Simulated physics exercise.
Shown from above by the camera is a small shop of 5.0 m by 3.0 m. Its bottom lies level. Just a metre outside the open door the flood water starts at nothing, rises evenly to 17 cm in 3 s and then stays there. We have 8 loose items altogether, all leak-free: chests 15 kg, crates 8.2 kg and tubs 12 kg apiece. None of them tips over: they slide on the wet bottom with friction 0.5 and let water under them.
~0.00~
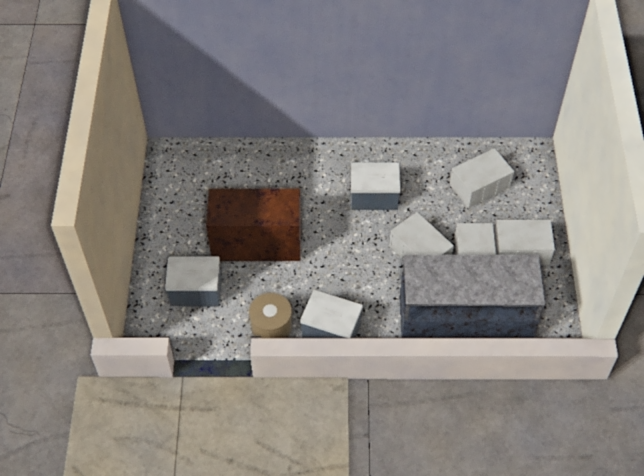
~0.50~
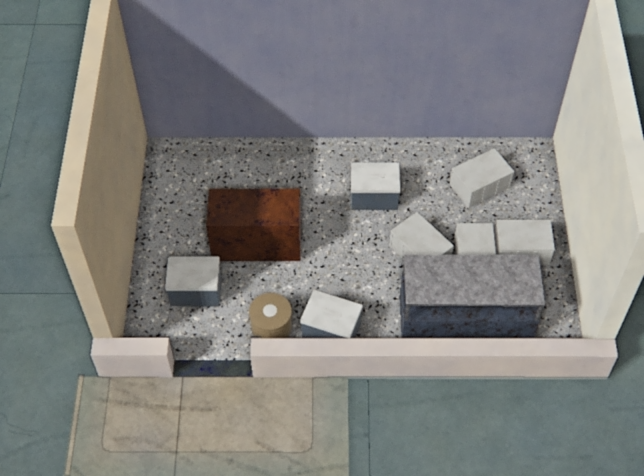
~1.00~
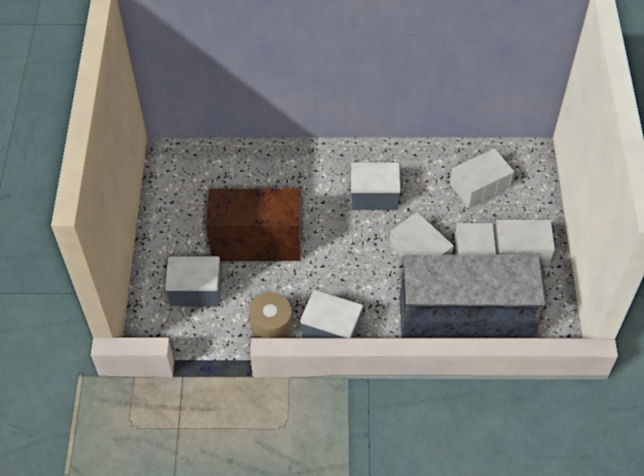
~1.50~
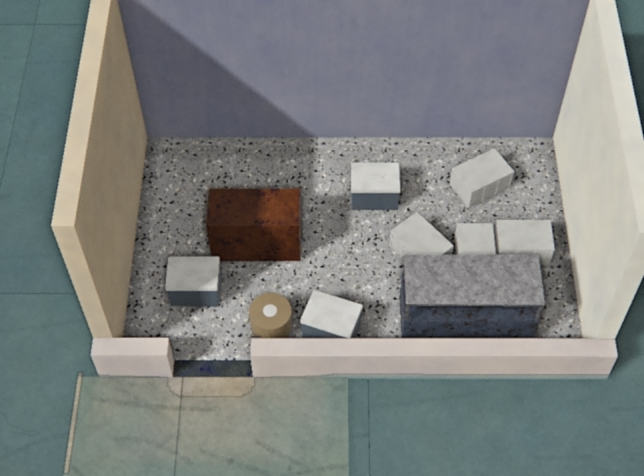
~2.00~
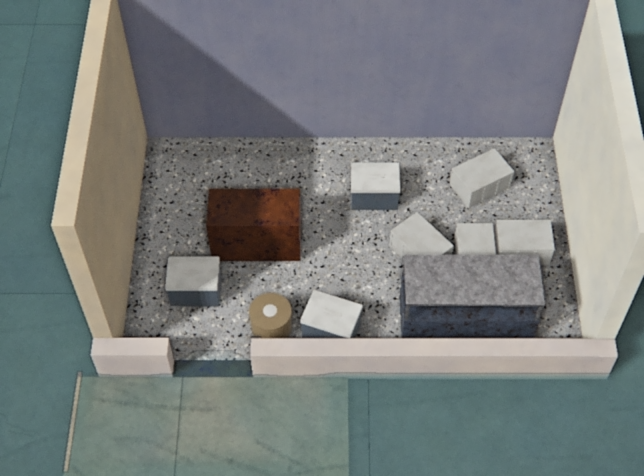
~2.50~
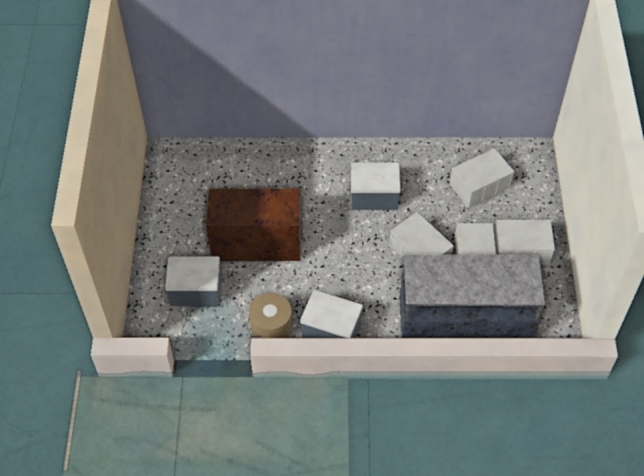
A small walled room holding pale crates and a rusty brown chest stayed still while bluish-green water spread over the paving outside, crept across the front slab and reached just inside the doorway.
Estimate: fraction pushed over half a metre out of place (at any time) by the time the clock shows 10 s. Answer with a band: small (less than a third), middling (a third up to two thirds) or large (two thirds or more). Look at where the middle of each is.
Small.
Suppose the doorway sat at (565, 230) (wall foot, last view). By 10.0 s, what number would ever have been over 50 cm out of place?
Then it comes to 4.
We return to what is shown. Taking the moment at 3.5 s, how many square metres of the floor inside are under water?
Some 1.5 m2 of it.
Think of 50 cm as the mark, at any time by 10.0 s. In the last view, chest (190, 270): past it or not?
It is more.
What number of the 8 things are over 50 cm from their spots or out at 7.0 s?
It comes to 1.
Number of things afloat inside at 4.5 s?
The count is 0.
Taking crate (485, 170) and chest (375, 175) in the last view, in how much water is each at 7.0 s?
First about 0 cm, second about 1 cm.
After 3.5 s 0 of 8 are over 50 cm from their spots; 0 afloat.
After 4.5 s 1 of 8 are over 50 cm from their spots; 0 afloat.
After 7.0 s 1 of 8 are over 50 cm from their spots; 0 afloat.
After 10.0 s 2 of 8 are over 50 cm from their spots, and 2 have been at some point; 1 afloat.
